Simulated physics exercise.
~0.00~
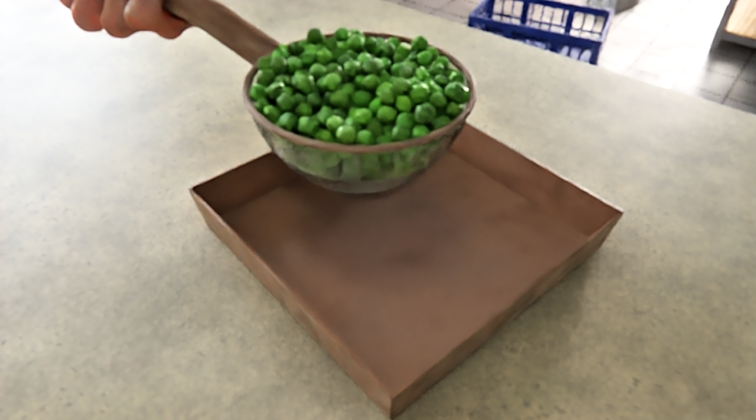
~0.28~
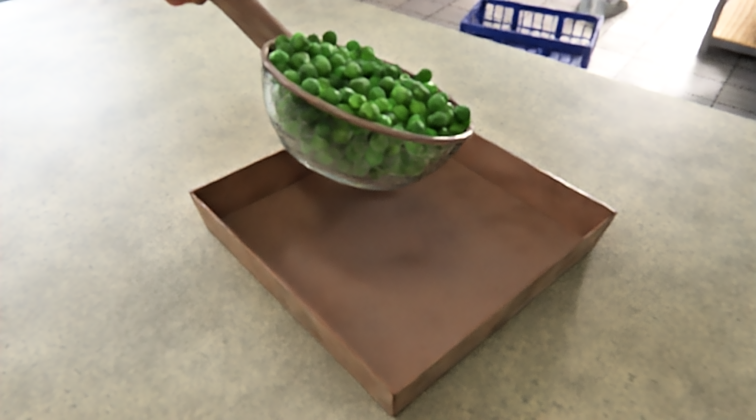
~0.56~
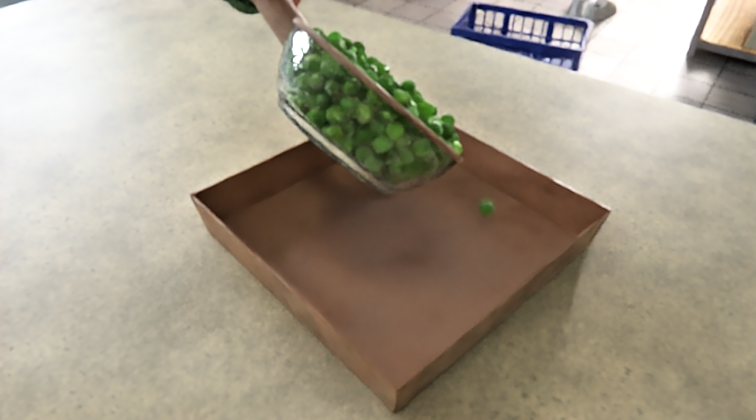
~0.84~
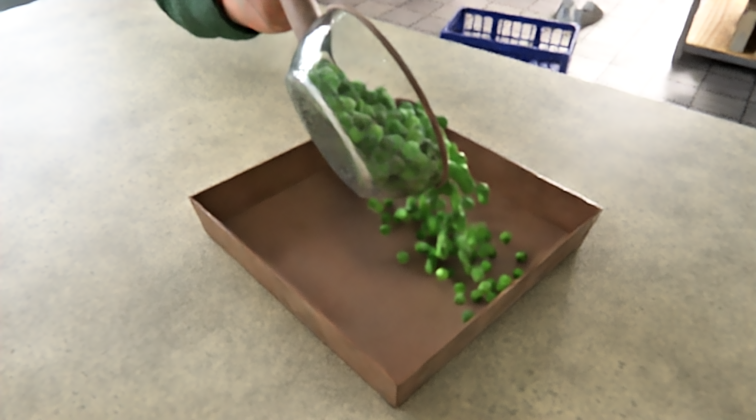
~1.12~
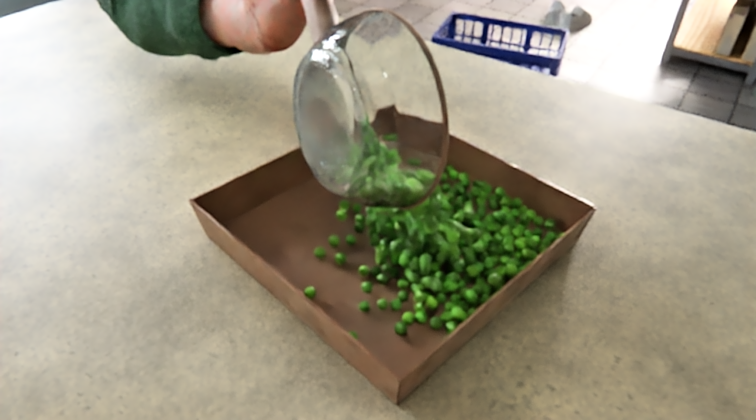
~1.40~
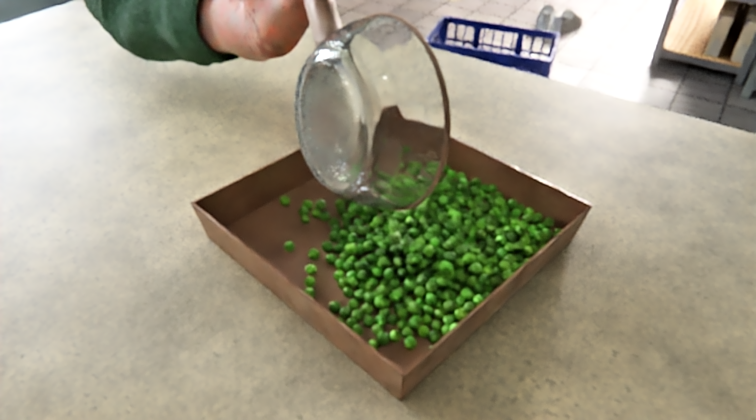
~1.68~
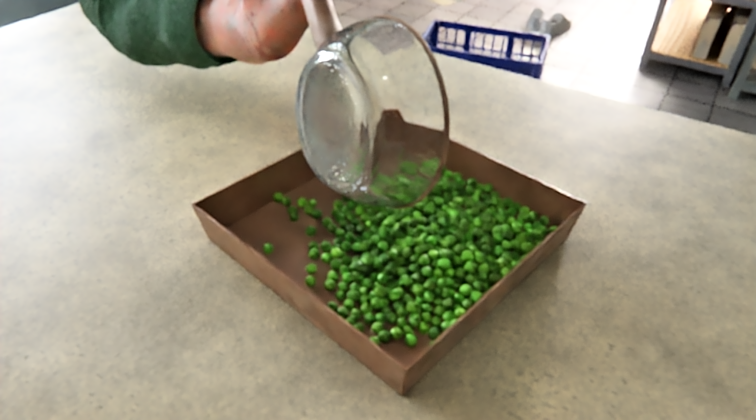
A heap of bright green peas tumbled out of a clear, long-handled bowl as a hand steadily tipped it over a square brown tray on a countertop, until the bowl was empty and the peas lay piled mostly toward the tray's right side.
